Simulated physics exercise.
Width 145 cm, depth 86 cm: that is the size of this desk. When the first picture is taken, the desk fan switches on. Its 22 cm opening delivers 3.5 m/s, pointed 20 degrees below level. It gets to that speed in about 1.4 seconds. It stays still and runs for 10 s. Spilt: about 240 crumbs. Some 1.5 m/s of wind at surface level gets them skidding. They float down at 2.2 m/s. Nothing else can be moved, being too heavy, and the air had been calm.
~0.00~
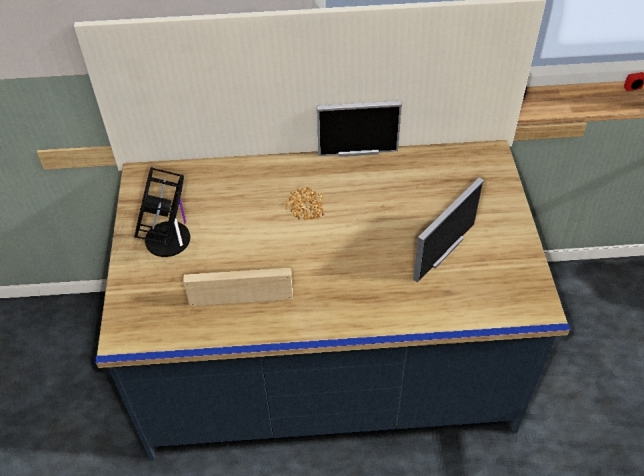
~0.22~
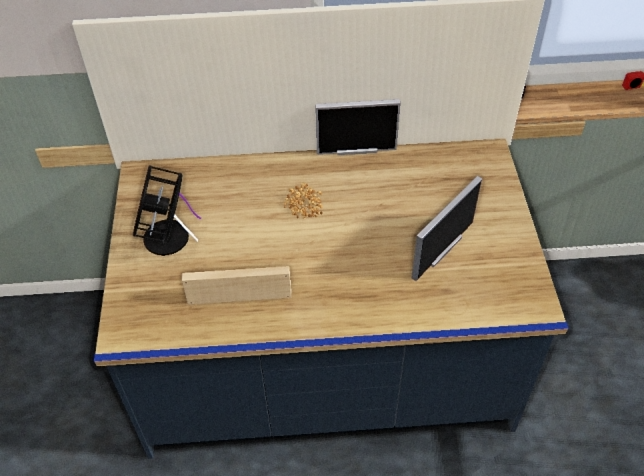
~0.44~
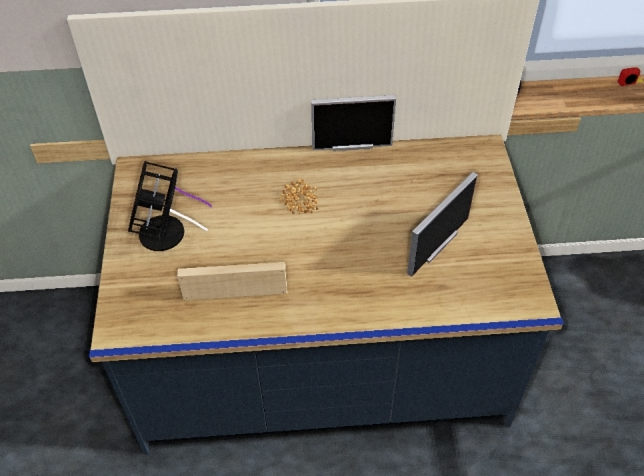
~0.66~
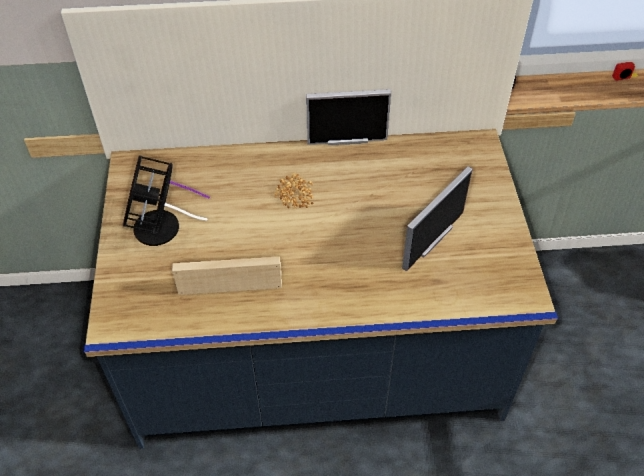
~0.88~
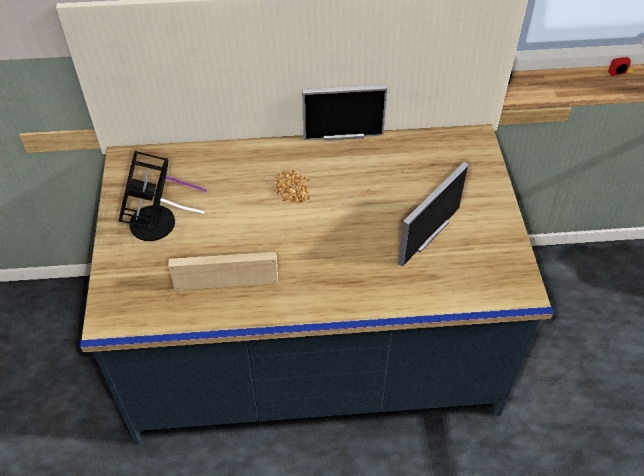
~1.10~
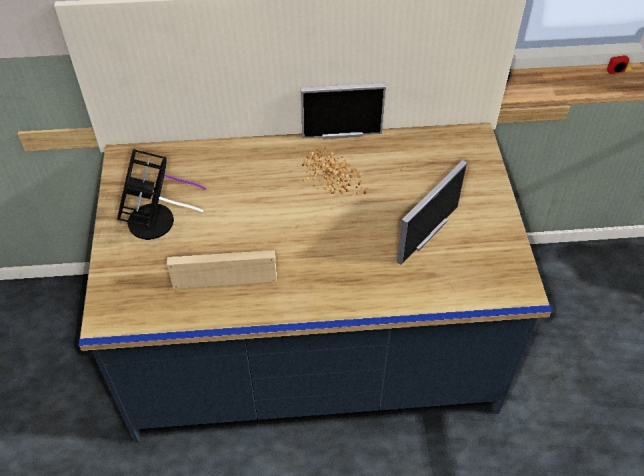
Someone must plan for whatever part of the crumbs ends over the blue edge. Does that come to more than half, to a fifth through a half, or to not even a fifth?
The count over that edge is going to fall short of one fifth.
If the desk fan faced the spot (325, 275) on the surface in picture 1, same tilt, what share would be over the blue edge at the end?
0 %.
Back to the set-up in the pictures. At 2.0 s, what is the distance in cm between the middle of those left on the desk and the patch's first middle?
The middle is some 65 cm from where it began.
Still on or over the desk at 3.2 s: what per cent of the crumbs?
I'd say close to 10 % are still there.
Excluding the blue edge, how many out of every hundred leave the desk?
Estimated share: Around 100 %.
After 2.0 s, 40 % are on the move or not yet settled, 0 % are over the blue edge; the middle of those still in play is near (450, 125).
After 3.2 s, 10 % are on the move or not yet settled, 0 % are over the blue edge.
After 5.5 s, 6 % are on the move or not yet settled, 0 % are over the blue edge.
After 10.0 s, at the end, 0 % are over the blue edge.
